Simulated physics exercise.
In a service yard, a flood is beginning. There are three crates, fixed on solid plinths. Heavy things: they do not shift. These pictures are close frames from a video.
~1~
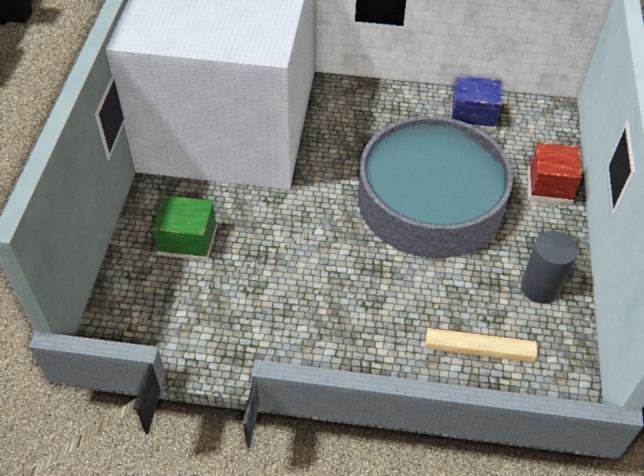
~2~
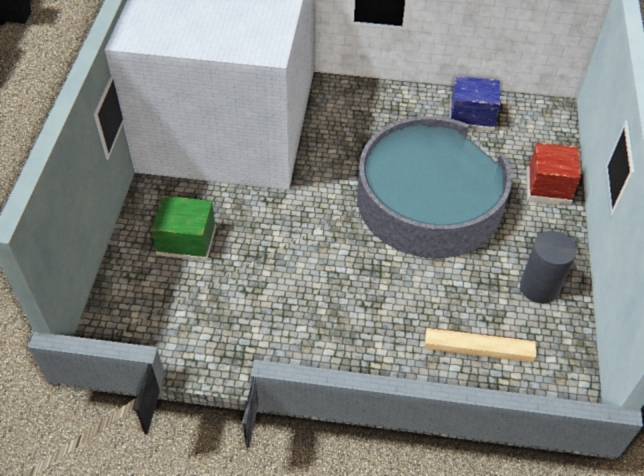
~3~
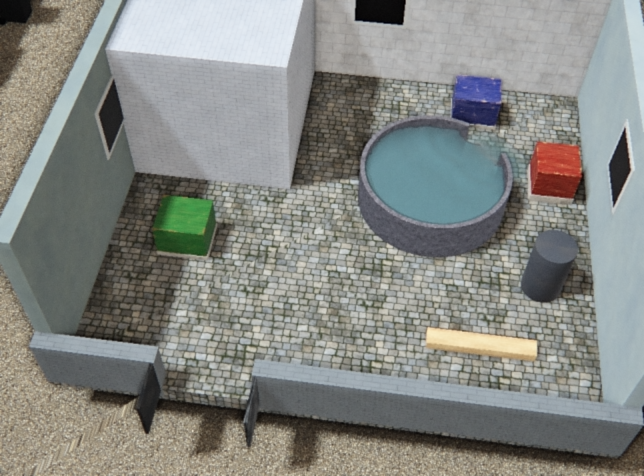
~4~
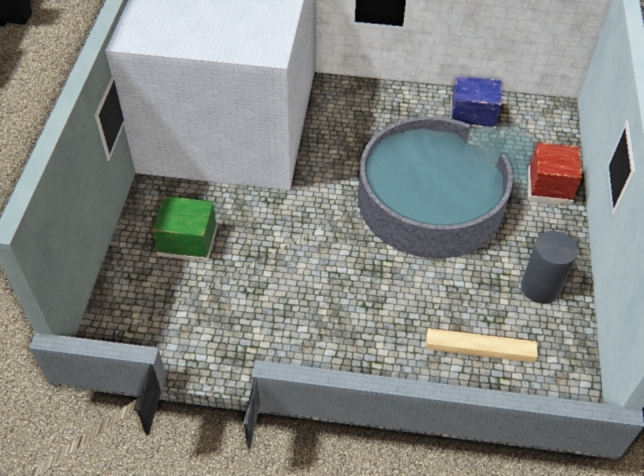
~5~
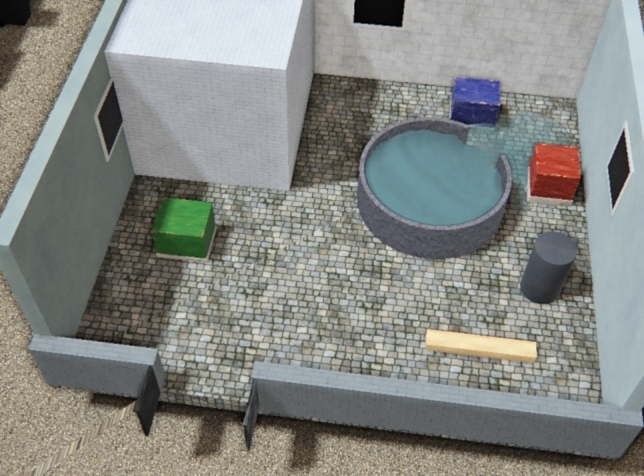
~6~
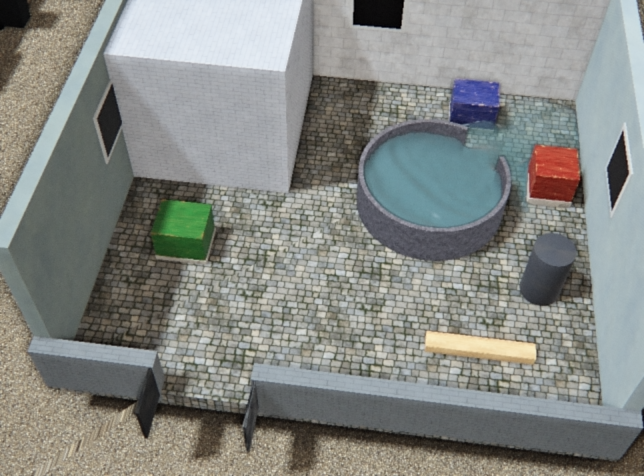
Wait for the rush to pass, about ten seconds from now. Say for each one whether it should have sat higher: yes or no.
Green crate - no; red crate - yes; blue crate - yes.
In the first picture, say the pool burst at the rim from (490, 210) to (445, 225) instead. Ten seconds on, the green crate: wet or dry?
I'd say the green crate gets flooded.
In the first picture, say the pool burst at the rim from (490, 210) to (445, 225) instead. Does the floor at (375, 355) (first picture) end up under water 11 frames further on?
At that spot: Swamped.
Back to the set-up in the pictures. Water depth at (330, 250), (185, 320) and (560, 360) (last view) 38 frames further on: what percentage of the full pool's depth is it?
In order: About 6, 0 and 4 in a hundred.
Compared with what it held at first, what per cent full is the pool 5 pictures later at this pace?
Roughly 74 %.
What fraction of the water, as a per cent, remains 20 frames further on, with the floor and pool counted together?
Estimate: 100 per cent.
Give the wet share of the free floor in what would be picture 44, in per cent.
It works out to about 65 in a hundred.
A moment on, water covers 15 % of the floor; the green crate not reached, the red crate water round its plinth, the blue crate water round its plinth.
Next, water covers 20 % of the floor; the green crate not reached, the red crate water round its plinth, the blue crate water round its plinth.
Then, water covers 35 % of the floor; the green crate not reached, the red crate water round its plinth, the blue crate water round its plinth.
Later, water covers 65 % of the floor; the green crate not reached, the red crate water round its plinth, the blue crate water round its plinth.
In the end, water covers 85 % of the floor; the green crate stayed above the water, the red crate was topped, the blue crate was topped.
